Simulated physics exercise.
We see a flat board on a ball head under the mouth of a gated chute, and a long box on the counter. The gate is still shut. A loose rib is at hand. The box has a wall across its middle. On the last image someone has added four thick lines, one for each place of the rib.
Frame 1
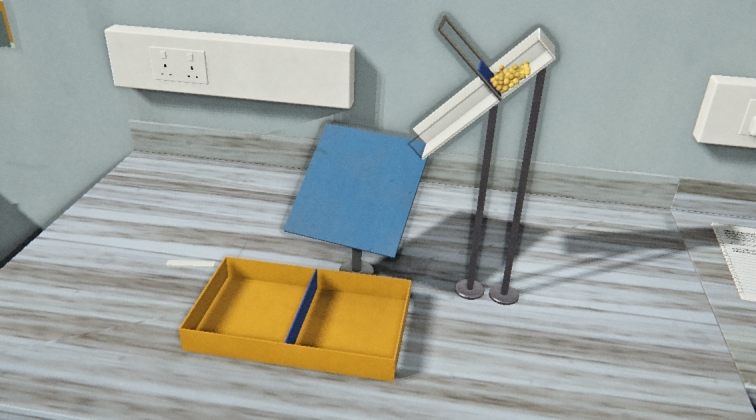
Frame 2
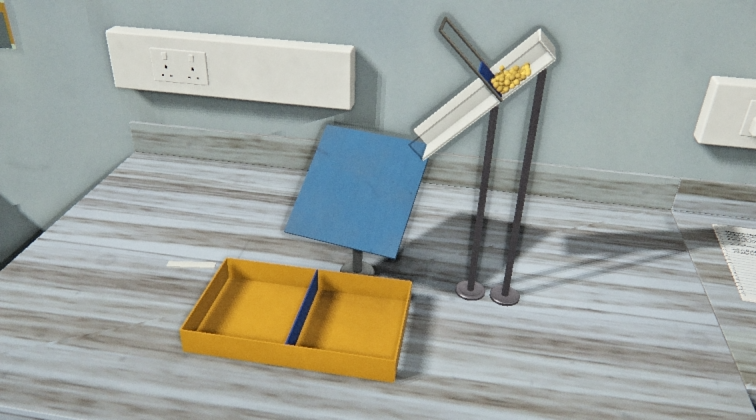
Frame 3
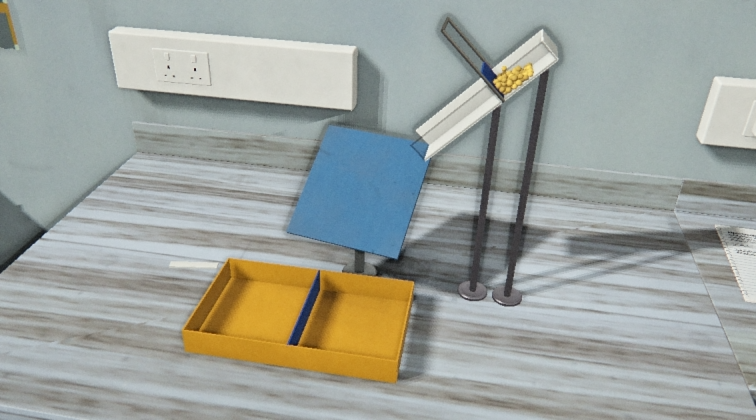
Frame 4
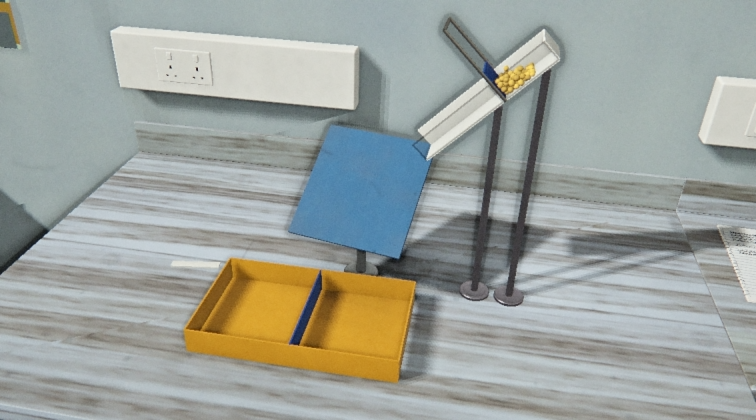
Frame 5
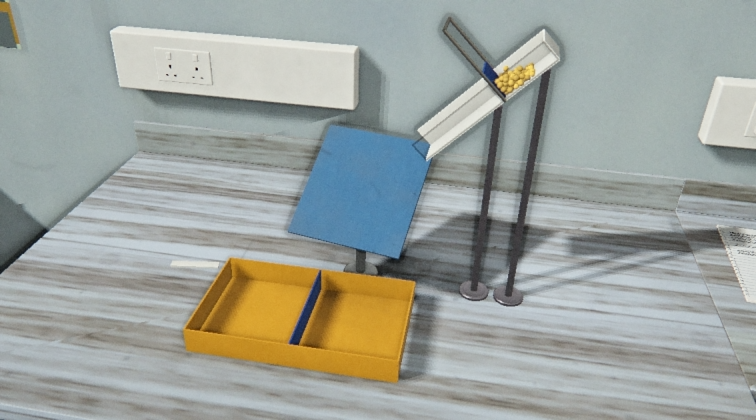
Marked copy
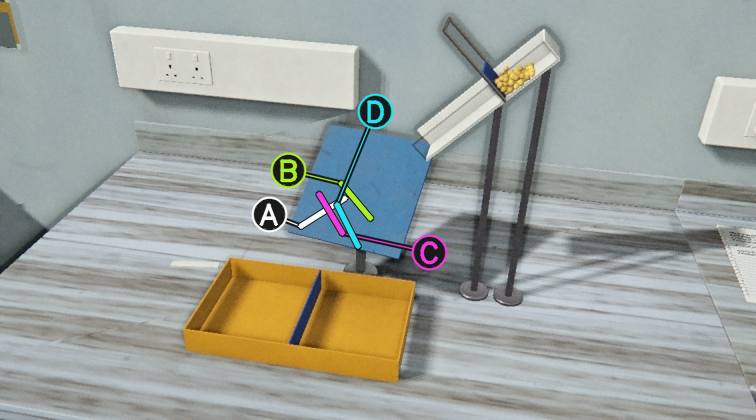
Nothing moves except the camera, which drifts very slightly while looking down from the front at a grey-streaked counter against a pale blue-grey wall with white socket panels. Yellow balls sit behind a shut gate in a pale sloping chute on two dark stands at right, its mouth beside a tilted blue board. Below the board, an open orange-yellow box with a blue middle wall stays still, like everything else.
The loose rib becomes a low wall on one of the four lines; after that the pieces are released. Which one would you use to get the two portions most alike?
A is best.
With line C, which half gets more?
Right.
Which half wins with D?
The right half.
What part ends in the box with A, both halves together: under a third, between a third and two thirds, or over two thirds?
Over two thirds.
On the marked copy, line A from (344, 198) to (300, 226); line B from (341, 183) to (370, 218); line C from (319, 194) to (342, 233); line D from (336, 204) to (358, 246).
For line A, of what is caught, close to two thirds in the left half, close to a third in the right.
For line B, of what is caught, a small share in the left half, the bulk in the right.
For line C, of what is caught, a small share in the left half, all but a few in the right.
For line D, of what is caught, a small share in the left half, all but a few in the right.
